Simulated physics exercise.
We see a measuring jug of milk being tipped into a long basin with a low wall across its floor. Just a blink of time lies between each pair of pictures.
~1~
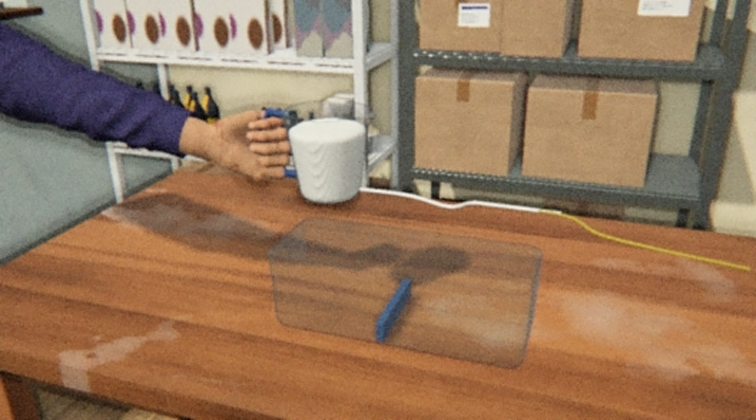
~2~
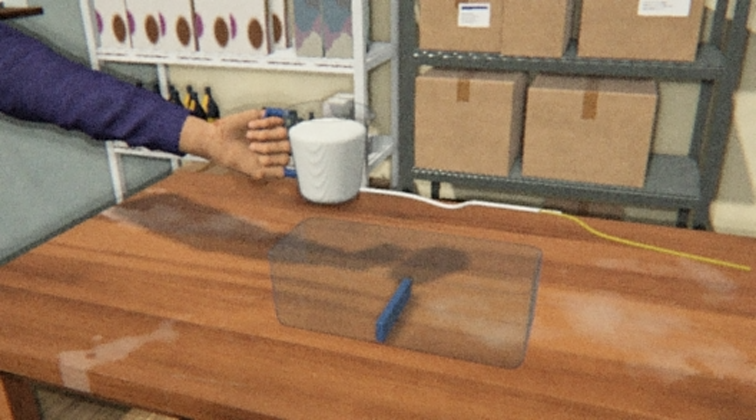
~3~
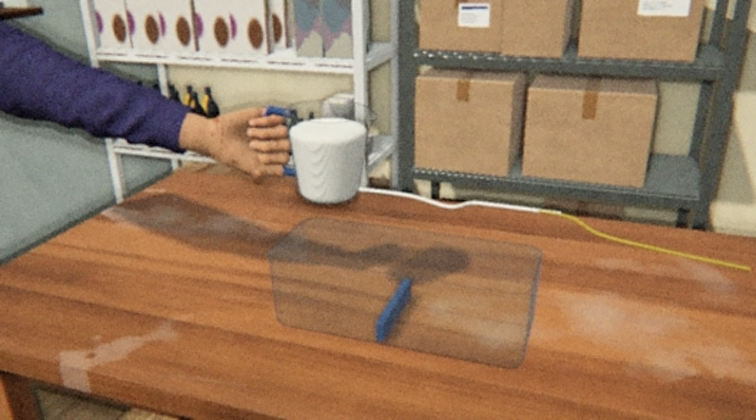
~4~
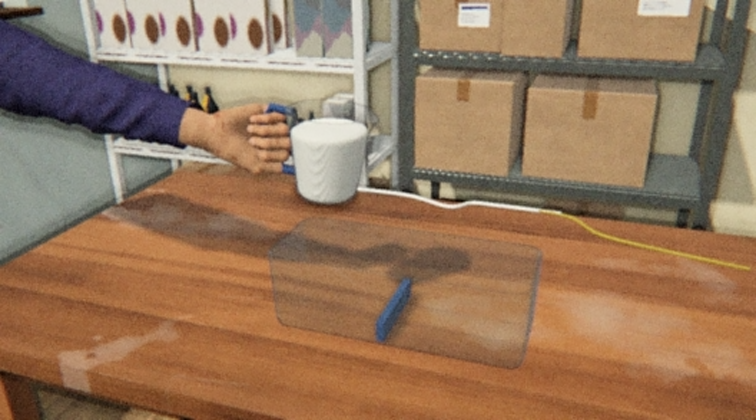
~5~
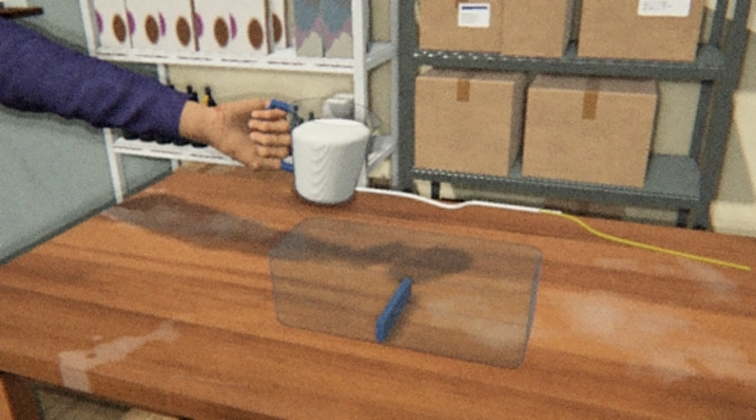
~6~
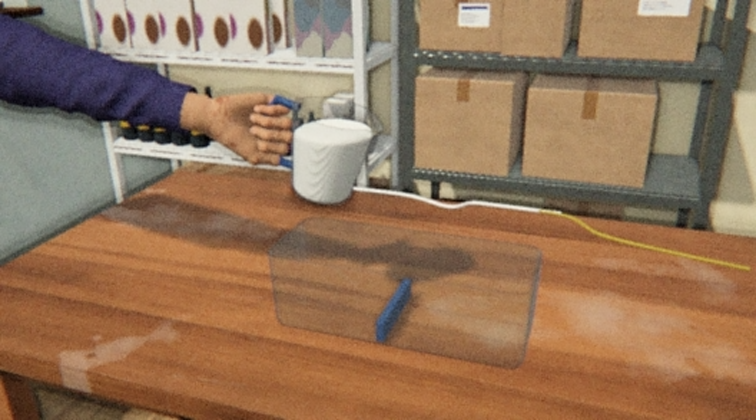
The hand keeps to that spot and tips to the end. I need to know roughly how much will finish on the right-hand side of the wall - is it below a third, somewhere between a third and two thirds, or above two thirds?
Expect above two thirds of it there.
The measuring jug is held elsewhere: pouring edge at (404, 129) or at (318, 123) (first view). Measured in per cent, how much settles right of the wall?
It comes to 90 % the first time and 10 % the second.
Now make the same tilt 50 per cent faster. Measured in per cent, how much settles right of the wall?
Around 90 per cent ends up there.
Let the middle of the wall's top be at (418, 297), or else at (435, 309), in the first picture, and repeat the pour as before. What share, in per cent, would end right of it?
65 % then 30 %, approximately.
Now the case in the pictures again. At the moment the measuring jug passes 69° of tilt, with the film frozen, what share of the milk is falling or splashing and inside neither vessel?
Something like 20 per cent of it.
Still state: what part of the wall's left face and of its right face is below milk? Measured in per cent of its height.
Left side 10 percent, right side 70 percent.
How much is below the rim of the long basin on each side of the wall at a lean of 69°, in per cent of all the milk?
The left part holds around 0 percent, the right part 5 percent.
A moment on, the measuring jug is tipped part way and 77 per cent is still to pour, 0 is left of the wall and 6 right of it.
Next, the measuring jug is tipped right over and 17 per cent is still to pour, 3 is left of the wall and 63 right of it.
Then the measuring jug is tipped right over and 0 per cent is still to pour, 7 is left of the wall and 92 right of it.
Later the measuring jug is tipped right over and 0 per cent is still to pour, 11 is left of the wall and 89 right of it.
At rest 12 per cent lies left of the wall, 88 right of it and 1 outside.
